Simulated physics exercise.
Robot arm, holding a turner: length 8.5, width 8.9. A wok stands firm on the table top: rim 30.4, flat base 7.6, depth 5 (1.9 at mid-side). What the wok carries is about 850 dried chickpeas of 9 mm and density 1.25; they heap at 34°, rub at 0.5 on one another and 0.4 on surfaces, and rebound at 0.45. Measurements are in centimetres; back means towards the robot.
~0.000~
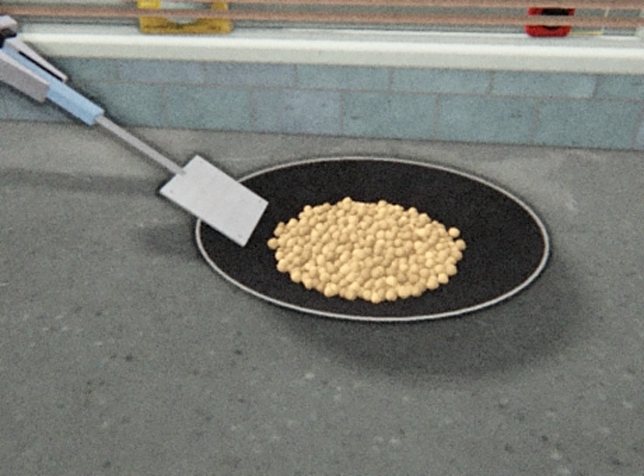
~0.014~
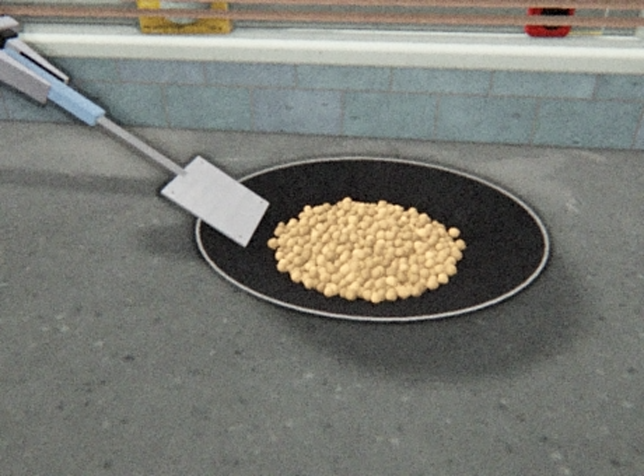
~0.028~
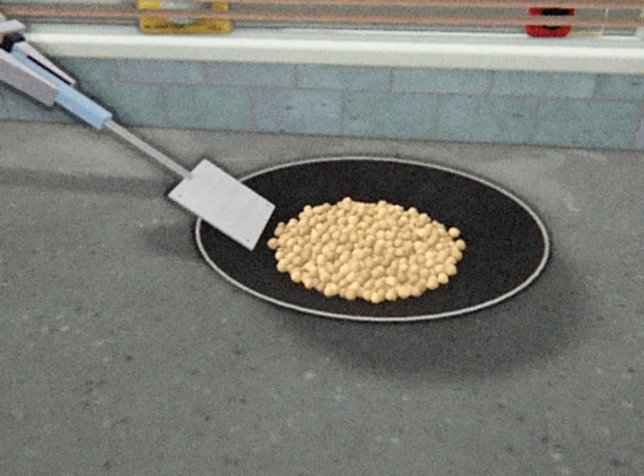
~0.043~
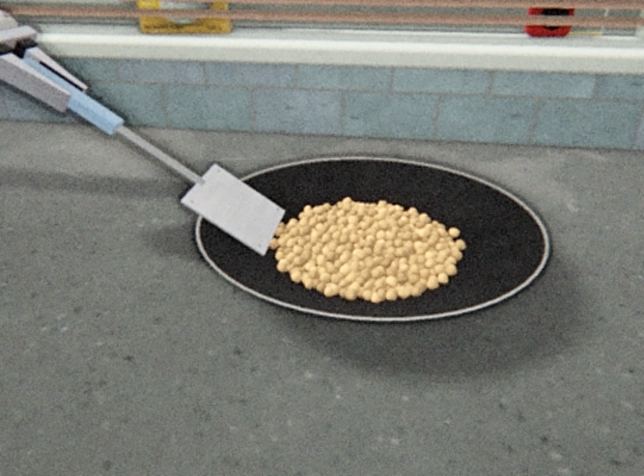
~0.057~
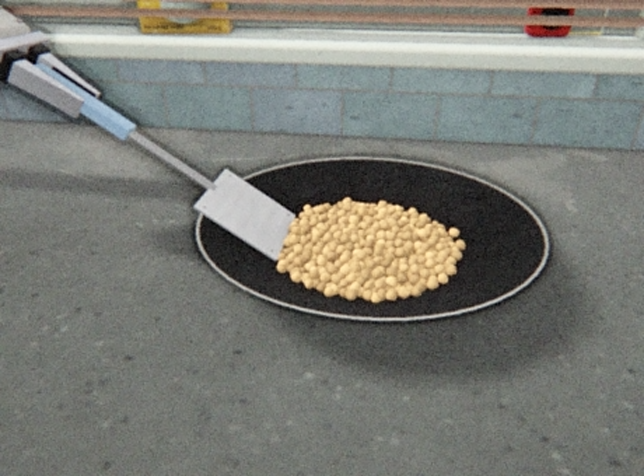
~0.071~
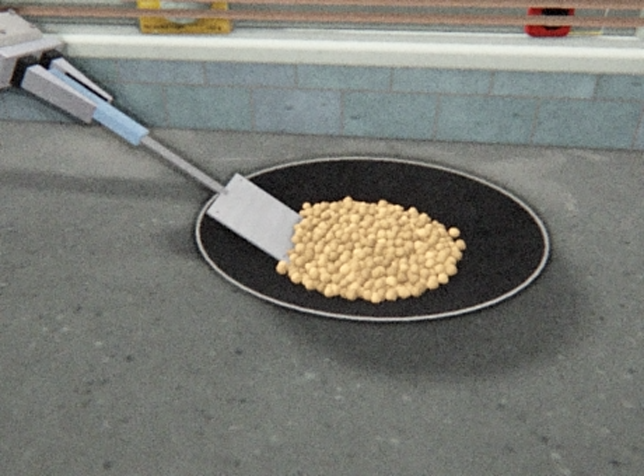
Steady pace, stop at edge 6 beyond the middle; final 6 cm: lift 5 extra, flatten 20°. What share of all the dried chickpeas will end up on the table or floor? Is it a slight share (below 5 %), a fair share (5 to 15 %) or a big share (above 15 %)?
It is a fair share.
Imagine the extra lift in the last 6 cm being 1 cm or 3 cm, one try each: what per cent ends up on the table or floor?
It works out to some 0 per cent for the first setting and some 5 per cent for the second.
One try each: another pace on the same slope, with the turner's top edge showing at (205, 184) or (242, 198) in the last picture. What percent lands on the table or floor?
Respectively, some 0 and 20 per cent.
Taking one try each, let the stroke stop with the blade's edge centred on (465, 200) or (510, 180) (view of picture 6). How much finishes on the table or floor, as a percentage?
I'd say some 20 per cent, then some 35 per cent.
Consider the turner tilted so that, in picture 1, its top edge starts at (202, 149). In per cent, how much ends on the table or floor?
Spill: Approx. 10 per cent.
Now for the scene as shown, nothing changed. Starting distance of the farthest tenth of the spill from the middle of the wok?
Around 45 centimetres.
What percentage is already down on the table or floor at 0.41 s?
Some 6 per cent of the load.
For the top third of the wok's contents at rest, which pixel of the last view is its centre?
It is centred near (465, 233) in the last view.
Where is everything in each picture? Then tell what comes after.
The first frame shows the turner top edge at (180, 172), sloping 34°; upper third of the load around (366, 235), from x 275 to 460, top at y 200; 854 in the wok.
The second frame shows the turner top edge at (181, 173), sloping 34°; upper third of the load around (366, 235), from x 275 to 460, top at y 200.
The third frame shows the turner top edge at (188, 176), sloping 34°; upper third of the load around (366, 235), from x 275 to 460, top at y 200.
The fourth frame shows the turner top edge at (199, 182), sloping 34°; upper third of the load around (366, 235), from x 275 to 460, top at y 200.
The fifth frame shows the turner top edge at (211, 187), sloping 34°; upper third of the load around (365, 236), from x 280 to 460, top at y 200.
The sixth frame shows the turner top edge at (223, 192), sloping 34°; upper third of the load around (365, 234), from x 280 to 460, top at y 200; 854 in the wok.
After 0.13 s, sloping 34°, highest piece 6 above the table; 854 in the wok.
After 0.18 s, sloping 27°, highest piece 6 above the table; 854 in the wok.
After 0.41 s, sloping 14°, highest piece 7 above the table; 778 in the wok, 51 on the table or floor, 25 on the blade or in flight.
After 1.46 s, sloping 14°, highest piece 6 above the table; 776 in the wok, 78 on the table or floor.
In the end, 776 in the wok, 78 on the table or floor. That is 9 % on the table or floor.
